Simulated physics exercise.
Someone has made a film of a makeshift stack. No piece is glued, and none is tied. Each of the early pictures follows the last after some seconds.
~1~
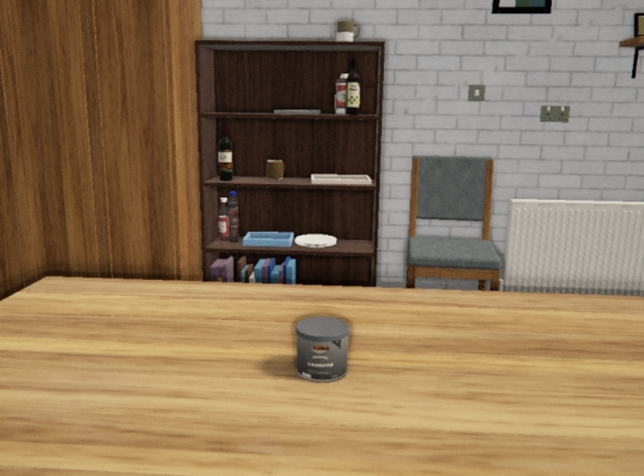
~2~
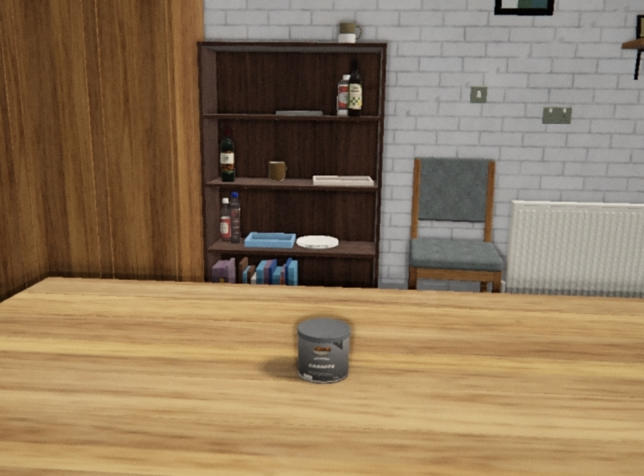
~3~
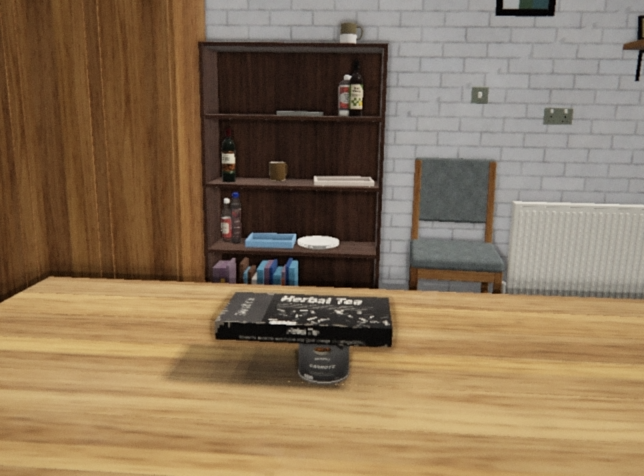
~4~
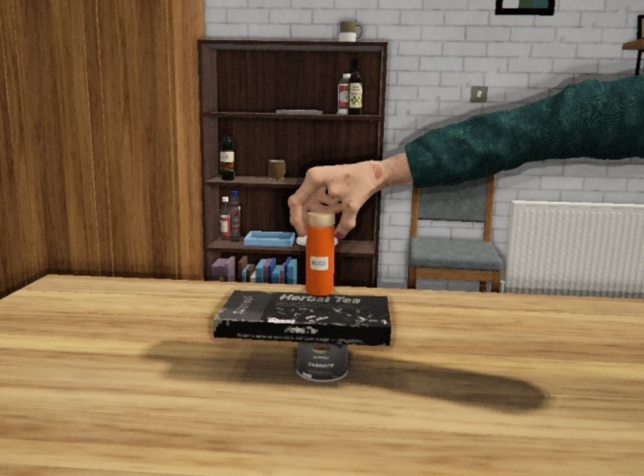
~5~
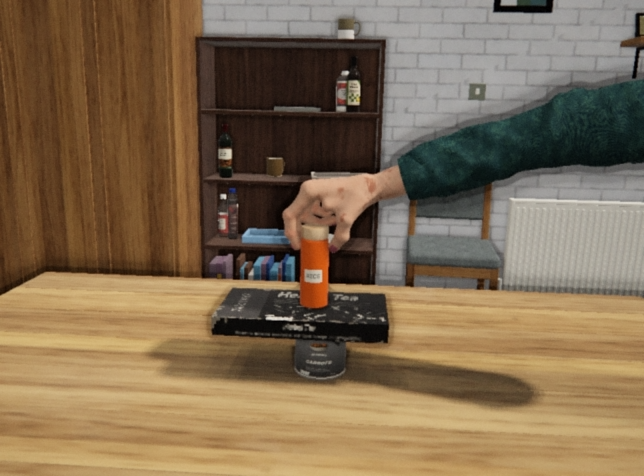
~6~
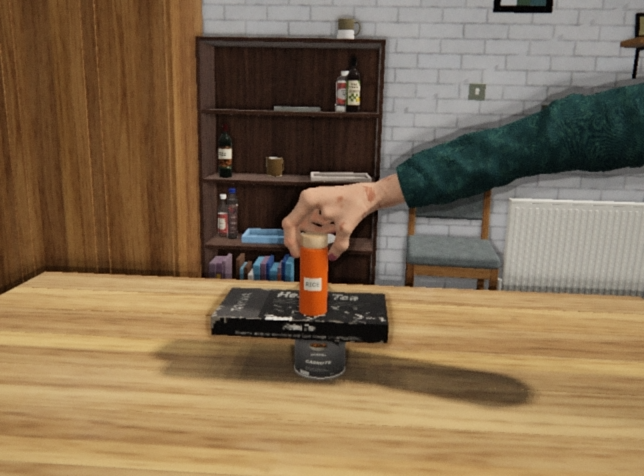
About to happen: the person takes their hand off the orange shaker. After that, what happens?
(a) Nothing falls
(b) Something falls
Nothing falls (a).
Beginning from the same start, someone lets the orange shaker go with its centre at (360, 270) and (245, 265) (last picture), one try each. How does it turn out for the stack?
First release - upright; second release - toppled.
Then, 0.30 s past the last view, nothing moves.
Then, 0.70 s past the last view, orange shaker resting near (314, 274).
Finally, all 3 still in place. Final places as the last picture's camera would see them, orange shaker near (314, 274). The stack holds.
